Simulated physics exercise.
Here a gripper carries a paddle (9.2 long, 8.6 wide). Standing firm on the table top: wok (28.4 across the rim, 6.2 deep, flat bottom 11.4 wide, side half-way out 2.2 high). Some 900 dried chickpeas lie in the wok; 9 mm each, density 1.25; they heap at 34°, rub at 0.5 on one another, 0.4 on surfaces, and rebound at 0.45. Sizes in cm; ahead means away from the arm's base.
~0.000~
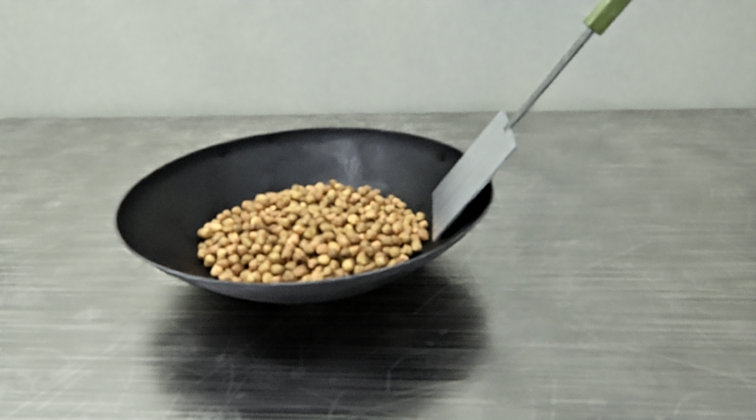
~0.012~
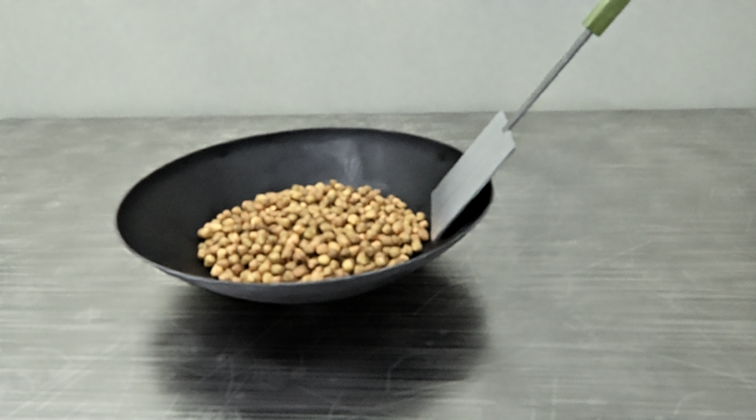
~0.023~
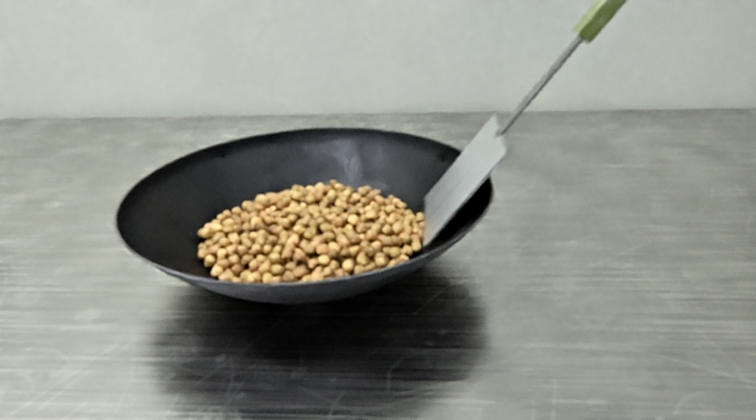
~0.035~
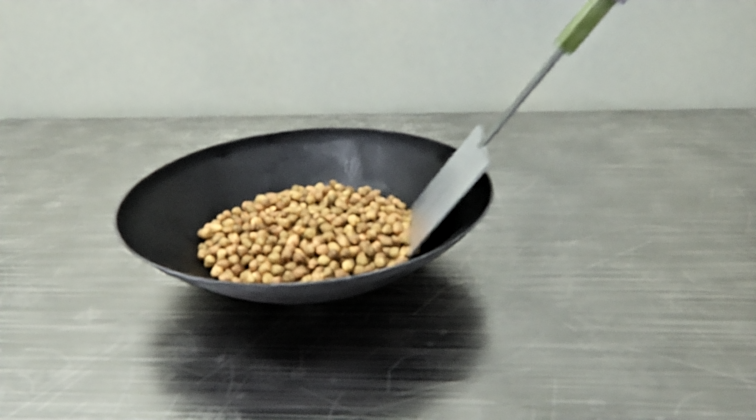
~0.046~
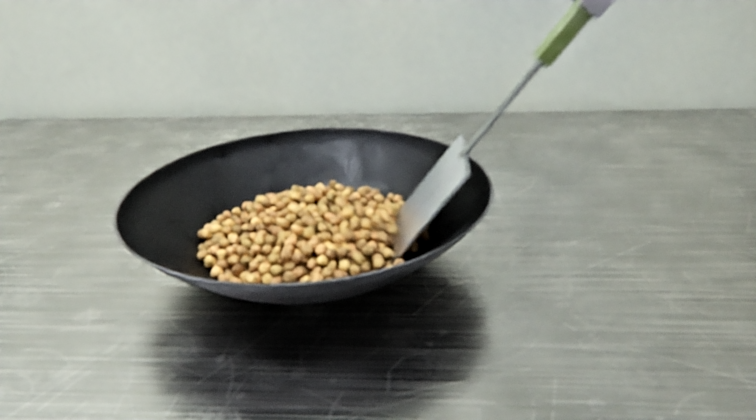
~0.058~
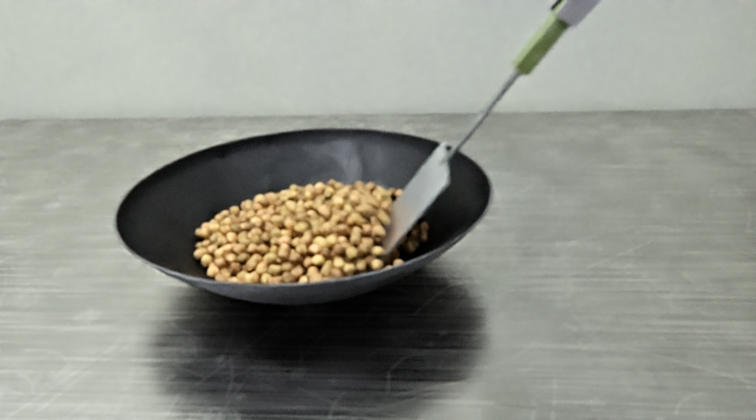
A paddle with a green handle slides left into the chickpeas in a black wok.
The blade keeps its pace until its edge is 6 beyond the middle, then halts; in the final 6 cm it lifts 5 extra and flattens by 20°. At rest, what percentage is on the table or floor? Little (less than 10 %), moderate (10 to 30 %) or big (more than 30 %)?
Answer: Moderate; 10 to 30 % of the dried chickpeas finish on the table or floor.
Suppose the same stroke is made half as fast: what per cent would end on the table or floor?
Then about 0 per cent.
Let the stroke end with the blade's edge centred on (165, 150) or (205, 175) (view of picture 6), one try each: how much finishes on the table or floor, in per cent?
Some 45 and 30 per cent.
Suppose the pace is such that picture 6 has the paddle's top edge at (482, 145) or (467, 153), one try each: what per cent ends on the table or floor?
About 0 and 10 per cent.
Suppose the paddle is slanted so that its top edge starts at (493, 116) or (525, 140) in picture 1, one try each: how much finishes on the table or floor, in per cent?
Some 20 and 20 per cent.
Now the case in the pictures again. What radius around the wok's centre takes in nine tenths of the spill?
Some 85 cm.
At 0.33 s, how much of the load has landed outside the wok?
Some 5 per cent.
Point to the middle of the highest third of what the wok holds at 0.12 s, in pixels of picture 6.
At about (279, 212).
After 0.09 s, sloping 53°, highest piece 8 above the table; 900 in the wok.
After 0.12 s, sloping 47°, highest piece 11 above the table; 900 in the wok.
After 0.33 s, sloping 33°, highest piece 12 above the table; 748 in the wok, 33 on the table or floor, 119 on the blade or in flight.
After 1.38 s, sloping 33°, highest piece 6 above the table; 747 in the wok, 153 on the table or floor.
At rest, 747 in the wok, 153 on the table or floor. That is 17 % on the table or floor.
